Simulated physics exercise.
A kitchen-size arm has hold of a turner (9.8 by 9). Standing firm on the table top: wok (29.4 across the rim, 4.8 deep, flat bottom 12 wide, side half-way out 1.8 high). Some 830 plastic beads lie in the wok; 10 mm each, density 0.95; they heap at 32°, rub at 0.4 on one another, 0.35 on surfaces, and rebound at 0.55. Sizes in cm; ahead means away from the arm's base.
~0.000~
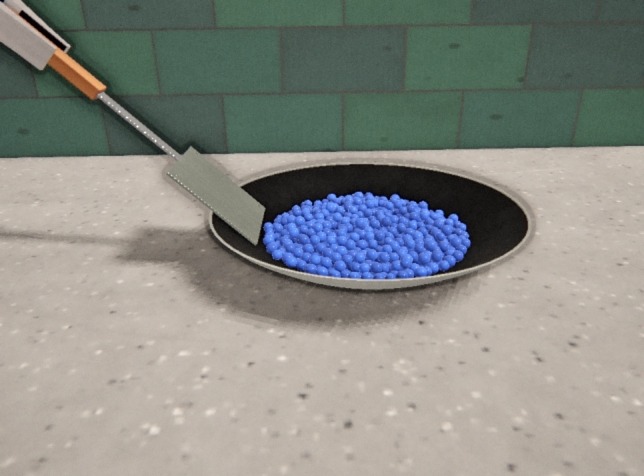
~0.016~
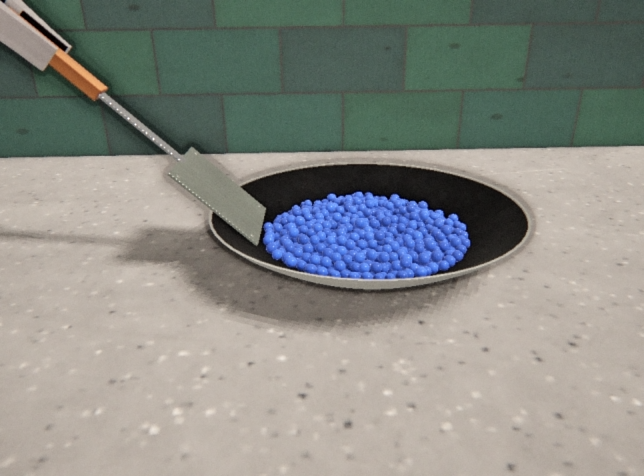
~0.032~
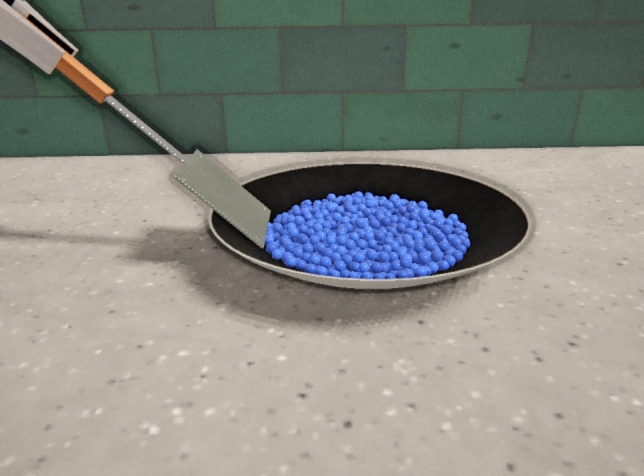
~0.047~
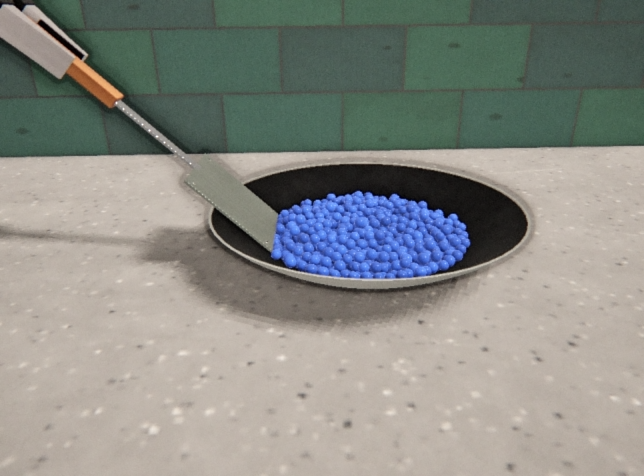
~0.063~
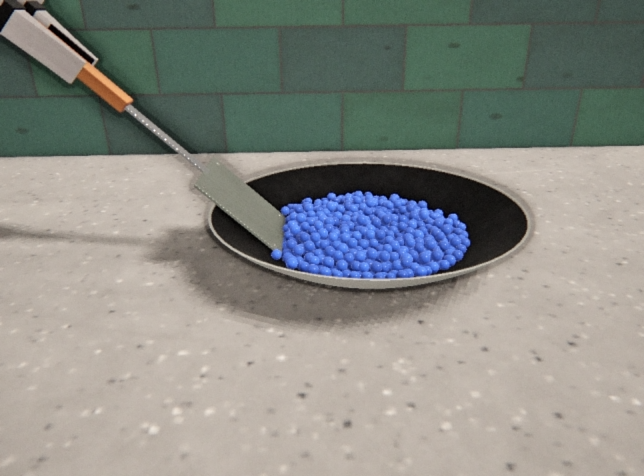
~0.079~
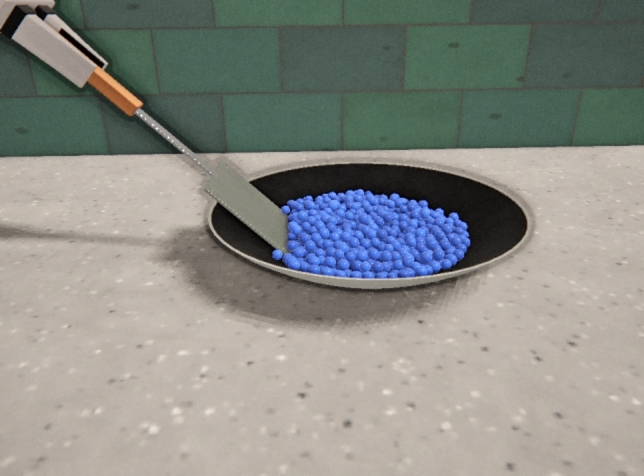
The clip shows a turner, held by a robotic arm, resting at the left side of a black wok of blue beads, then sliding slightly right and down into the beads, nudging those at the left edge.
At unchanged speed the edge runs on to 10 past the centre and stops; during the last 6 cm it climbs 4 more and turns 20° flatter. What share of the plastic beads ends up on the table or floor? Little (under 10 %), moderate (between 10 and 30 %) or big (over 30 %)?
Answer: Moderate; between 10 and 30 % of the plastic beads finish on the table or floor.
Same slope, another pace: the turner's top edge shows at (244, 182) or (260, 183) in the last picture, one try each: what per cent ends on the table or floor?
Some 35 and 45 per cent.
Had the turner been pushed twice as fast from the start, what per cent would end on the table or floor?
It would be near 40 per cent.
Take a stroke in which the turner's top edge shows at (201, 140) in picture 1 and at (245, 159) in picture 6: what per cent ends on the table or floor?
Some 25 per cent.
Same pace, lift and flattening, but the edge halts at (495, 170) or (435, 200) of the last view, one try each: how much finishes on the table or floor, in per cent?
Some 25 and 0 per cent.
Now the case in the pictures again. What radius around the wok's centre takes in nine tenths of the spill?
Some 40 cm.
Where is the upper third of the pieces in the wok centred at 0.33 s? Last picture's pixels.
At about (456, 206).
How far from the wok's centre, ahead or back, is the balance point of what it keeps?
Some 4.0 cm ahead.
After 0.21 s, sloping 44°, highest piece 4 above the table; 832 in the wok.
After 0.33 s, sloping 38°, highest piece 6 above the table; 832 in the wok.
After 0.60 s, sloping 24°, highest piece 6 above the table; 683 in the wok, 139 on the table or floor, 10 on the blade or in flight.
After 1.65 s, sloping 24°, highest piece 5 above the table; 683 in the wok, 149 on the table or floor.
At rest, 683 in the wok, 149 on the table or floor. That is 18 % on the table or floor.
